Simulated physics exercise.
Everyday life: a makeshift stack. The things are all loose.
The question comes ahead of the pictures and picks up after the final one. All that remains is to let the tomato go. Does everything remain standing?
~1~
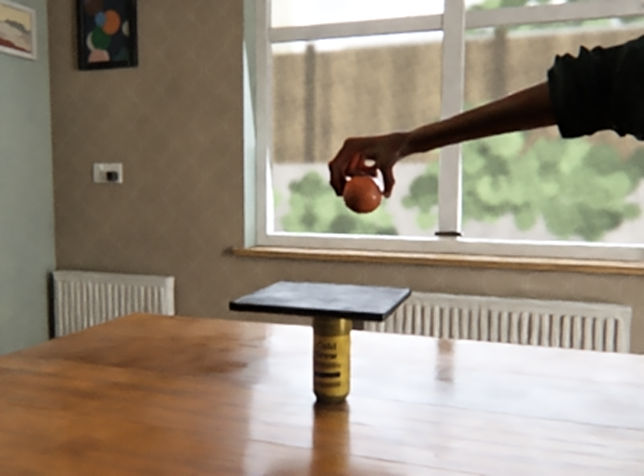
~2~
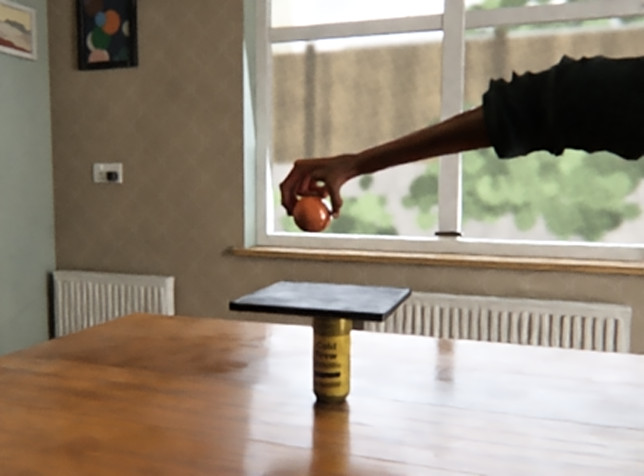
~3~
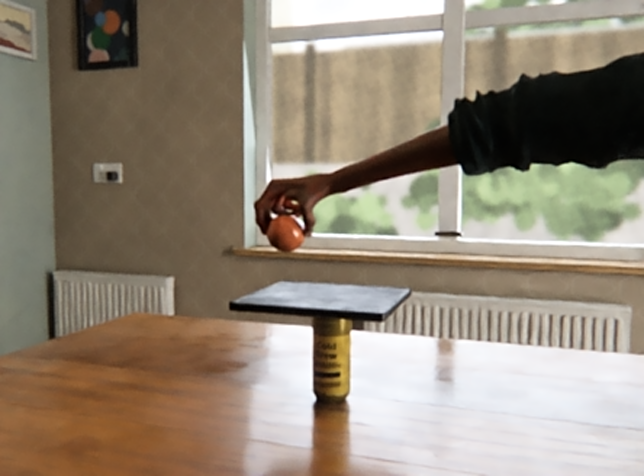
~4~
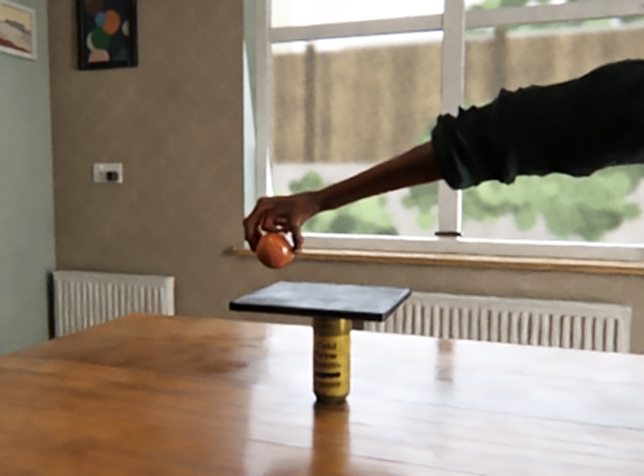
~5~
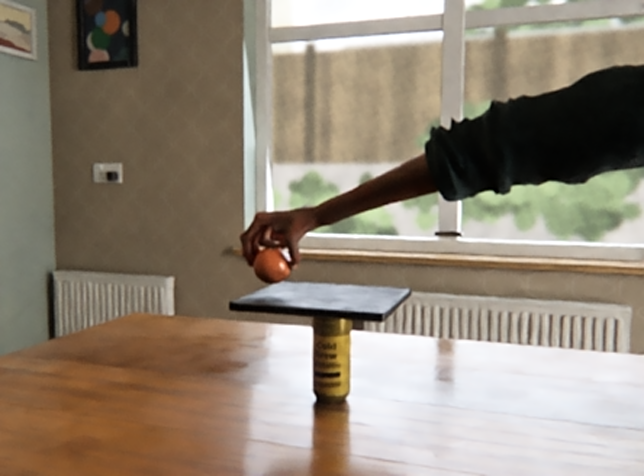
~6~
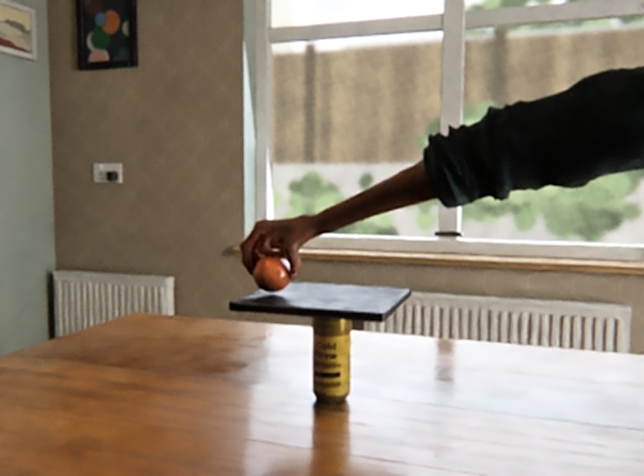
No: It will not stay intact.
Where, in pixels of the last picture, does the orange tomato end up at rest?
The object ends up somewhere around (215, 373).
Then, 0.60 s on from there, orange tomato now fallen; black lid turned 45° from how it was put.
Then, 0.70 s on from there, black lid now fallen.
In the end, fallen, black lid and orange tomato; yellow can unmoved. At the end, from the last picture's camera, orange tomato near (215, 373). The stack comes apart.
